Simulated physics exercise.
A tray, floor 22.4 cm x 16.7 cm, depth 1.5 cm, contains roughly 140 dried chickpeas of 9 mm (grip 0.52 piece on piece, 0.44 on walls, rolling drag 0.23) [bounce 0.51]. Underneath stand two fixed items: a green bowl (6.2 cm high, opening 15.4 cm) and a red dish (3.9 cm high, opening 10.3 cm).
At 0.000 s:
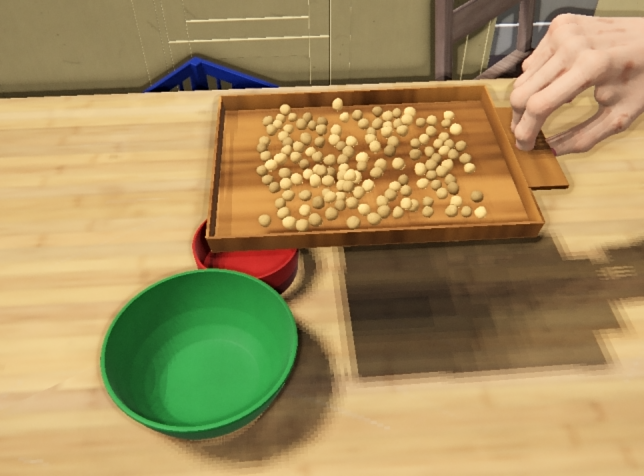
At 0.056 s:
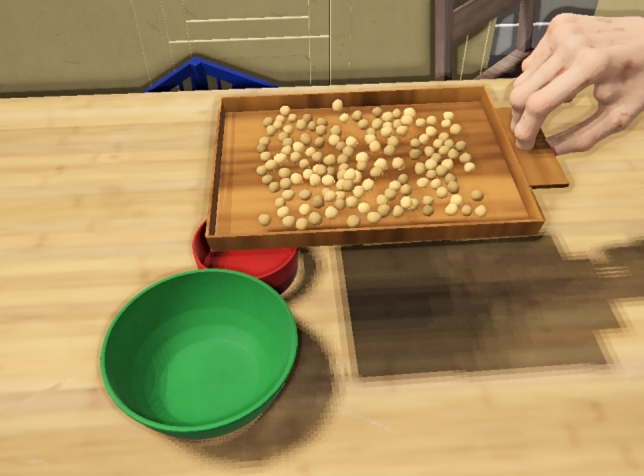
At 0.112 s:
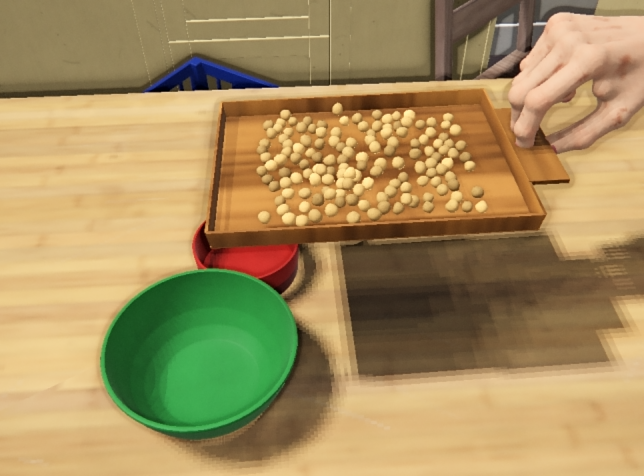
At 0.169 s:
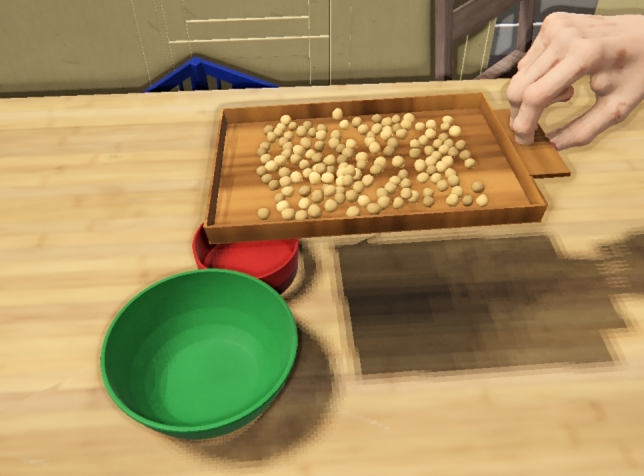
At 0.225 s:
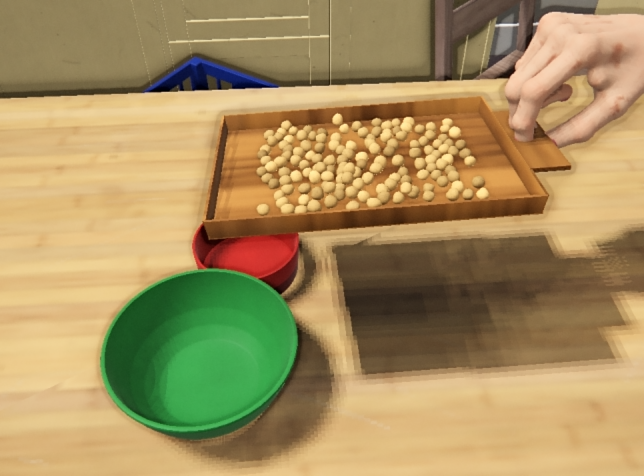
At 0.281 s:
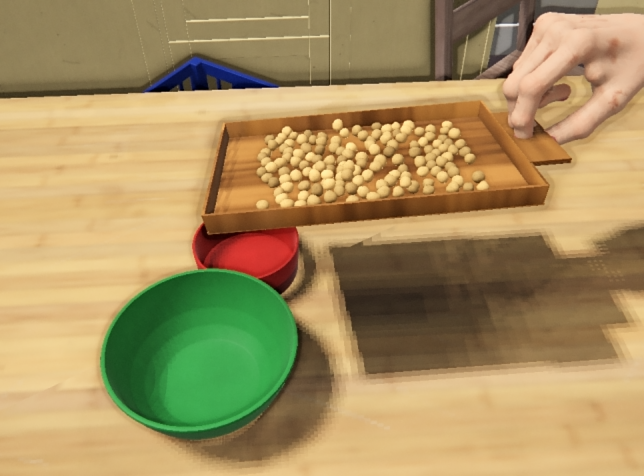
In this clip, a hand at the right holds a wooden tray of scattered chickpeas above a table with a green bowl and a red dish, then gradually tilts the tray slightly, its back side lowering while the chickpeas barely shift.
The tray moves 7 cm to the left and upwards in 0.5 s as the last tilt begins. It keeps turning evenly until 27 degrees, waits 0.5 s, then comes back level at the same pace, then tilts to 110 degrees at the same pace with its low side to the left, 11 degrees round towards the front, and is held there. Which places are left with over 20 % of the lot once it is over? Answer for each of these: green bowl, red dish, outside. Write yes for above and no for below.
Green bowl: No, red dish: Yes, outside: Yes.
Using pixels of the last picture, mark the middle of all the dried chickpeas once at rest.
Resting centre: Approx. (277, 290) px.
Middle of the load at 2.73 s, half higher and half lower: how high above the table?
About 14 cm.
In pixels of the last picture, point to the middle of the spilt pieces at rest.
Around (308, 317).
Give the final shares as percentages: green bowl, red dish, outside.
Share at rest, green bowl: 5; red dish: 45; outside: 50.
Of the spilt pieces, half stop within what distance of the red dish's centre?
Roughly 10 centimetres.
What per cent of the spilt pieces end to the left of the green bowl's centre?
Estimated share: 0 %.
After 1.22 s, tilt 17 degrees; tray 100 %; middle of all pieces on or above the table near (341, 140).
After 2.01 s, tilt 28 degrees; tray 100 %; middle of all pieces on or above the table near (265, 94).
After 2.73 s, tilt 77 degrees; tray 100 %; middle of all pieces on or above the table near (267, 181).
After 3.43 s, tilt 110 degrees; red dish 45 %, outside 50 %; middle of all pieces on or above the table near (279, 289).
At rest (4.0 s), tray 0 %, green bowl 5 %, red dish 45 %, outside 50 %.
